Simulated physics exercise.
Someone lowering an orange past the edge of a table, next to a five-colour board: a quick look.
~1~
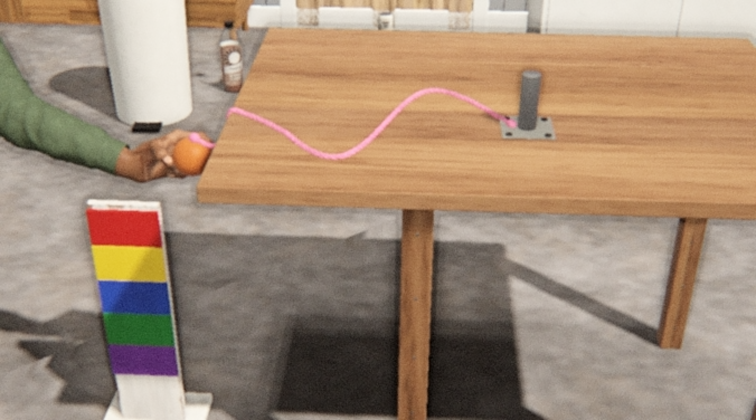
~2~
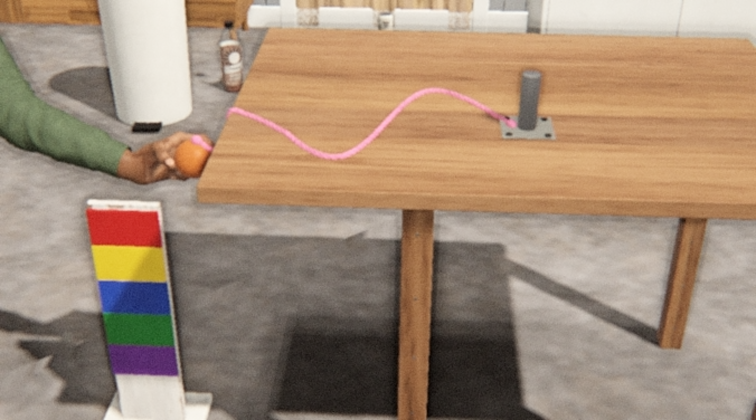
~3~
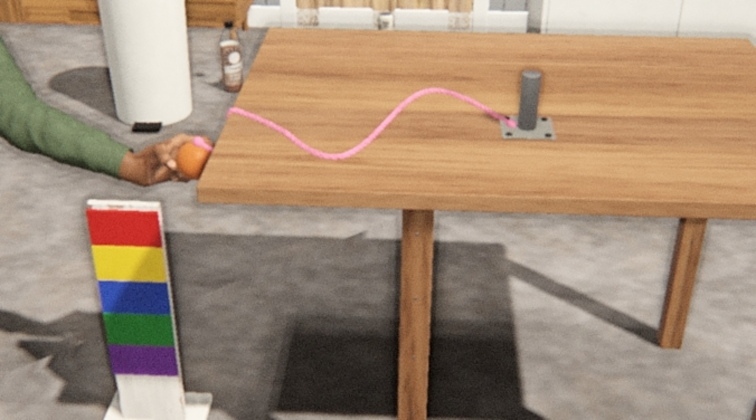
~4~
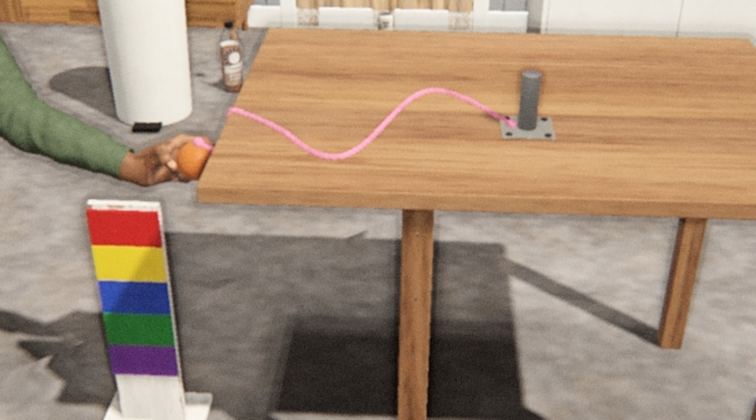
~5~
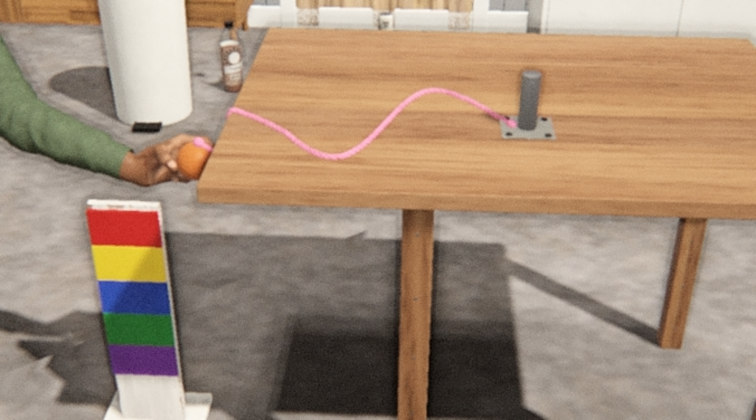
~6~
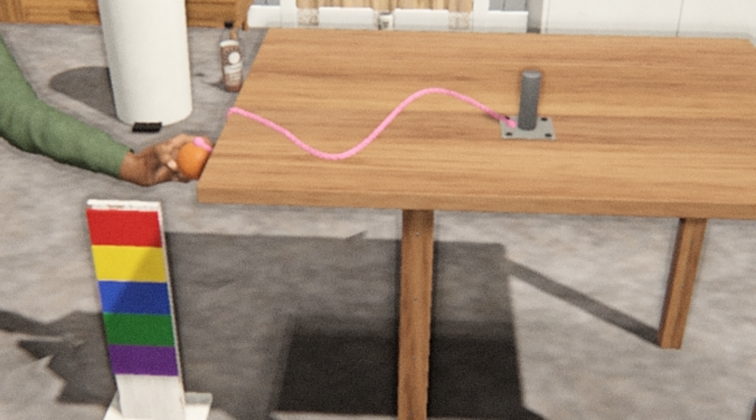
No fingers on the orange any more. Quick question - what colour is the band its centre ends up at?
It's the green band.
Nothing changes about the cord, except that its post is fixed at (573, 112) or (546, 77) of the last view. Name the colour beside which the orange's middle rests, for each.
Try one - blue; try two - blue.
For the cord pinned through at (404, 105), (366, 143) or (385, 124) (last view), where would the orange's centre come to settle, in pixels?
(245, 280), (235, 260), (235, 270).
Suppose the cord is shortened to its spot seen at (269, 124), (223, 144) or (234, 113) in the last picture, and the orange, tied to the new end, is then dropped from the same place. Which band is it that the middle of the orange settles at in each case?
Red; blue; yellow.
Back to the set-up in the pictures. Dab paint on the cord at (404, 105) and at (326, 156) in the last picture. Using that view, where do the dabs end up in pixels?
They go to (343, 114) and to (234, 140).
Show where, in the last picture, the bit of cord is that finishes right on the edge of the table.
Location: About (357, 149).
Early on, orange near (234, 305); level with blue.
Midway, orange near (260, 327); level with green.
Finally, orange near (251, 329); level with green. Its centre hangs level with the green band.
